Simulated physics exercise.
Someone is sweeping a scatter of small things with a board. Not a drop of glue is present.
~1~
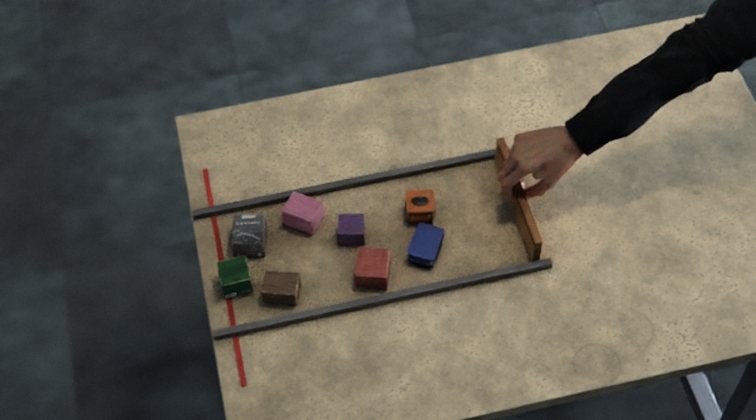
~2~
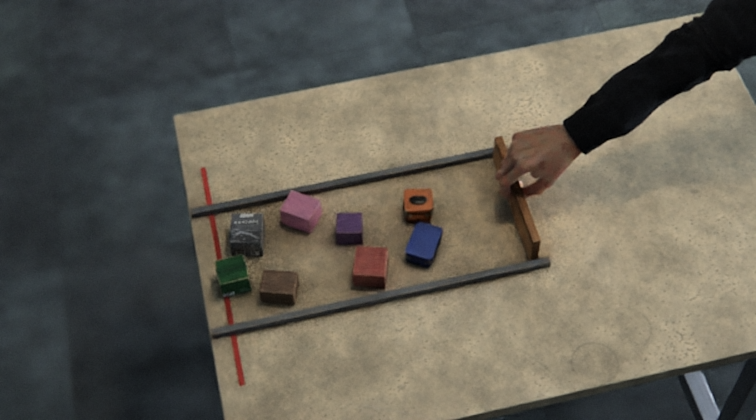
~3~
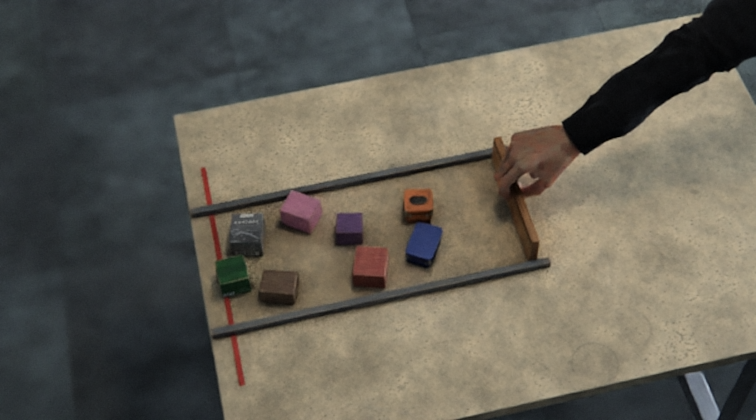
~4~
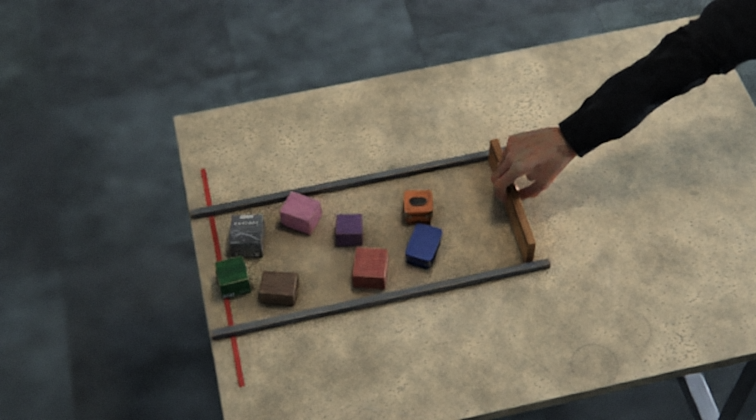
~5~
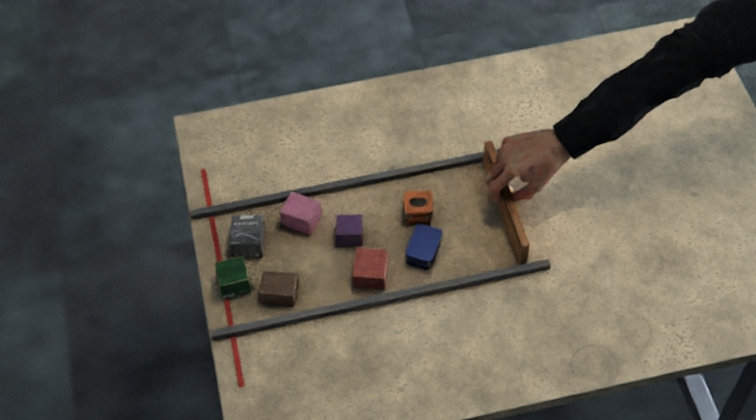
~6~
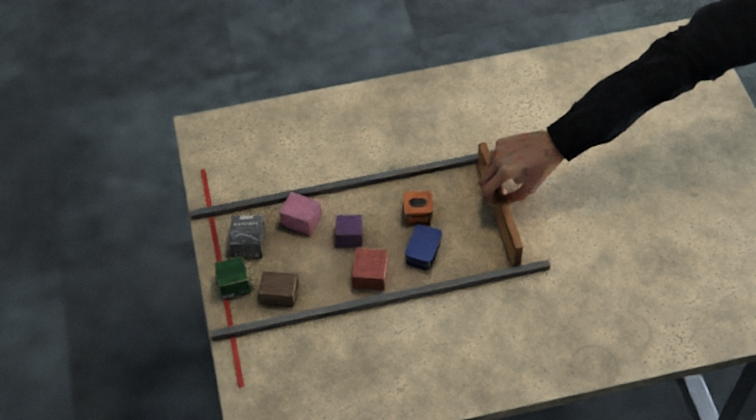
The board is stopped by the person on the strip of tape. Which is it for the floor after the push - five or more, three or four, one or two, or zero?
The push knocks at least five off.
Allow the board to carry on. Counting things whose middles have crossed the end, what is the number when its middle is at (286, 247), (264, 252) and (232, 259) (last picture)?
It comes out as 0, then 2, then 5.
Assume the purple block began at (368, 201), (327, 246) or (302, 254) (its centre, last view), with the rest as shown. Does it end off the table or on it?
Try one: It is still there. Try two: It ends up off. Try three: It ends up off.
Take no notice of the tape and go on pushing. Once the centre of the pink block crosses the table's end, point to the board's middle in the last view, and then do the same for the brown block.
Near (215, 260), then near (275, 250).
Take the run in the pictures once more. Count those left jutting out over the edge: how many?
The total here is 3.
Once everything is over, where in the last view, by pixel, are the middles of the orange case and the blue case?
They end up close to (203, 255) and (211, 297).
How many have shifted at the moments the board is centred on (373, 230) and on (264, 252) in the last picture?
4 and 8.
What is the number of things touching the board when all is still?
Contact count: 3.
Soon after, none off yet; green box at rest near (233, 278); grey box at rest near (247, 237); brown block at rest near (279, 289).
Then, none off yet; green box moved about its own width near (213, 280); grey box moved a little near (236, 237); brown block moved about its own width near (240, 302).
At rest, the number that fall off is five or more; fallen, red block, purple block, brown block, grey box and green box.
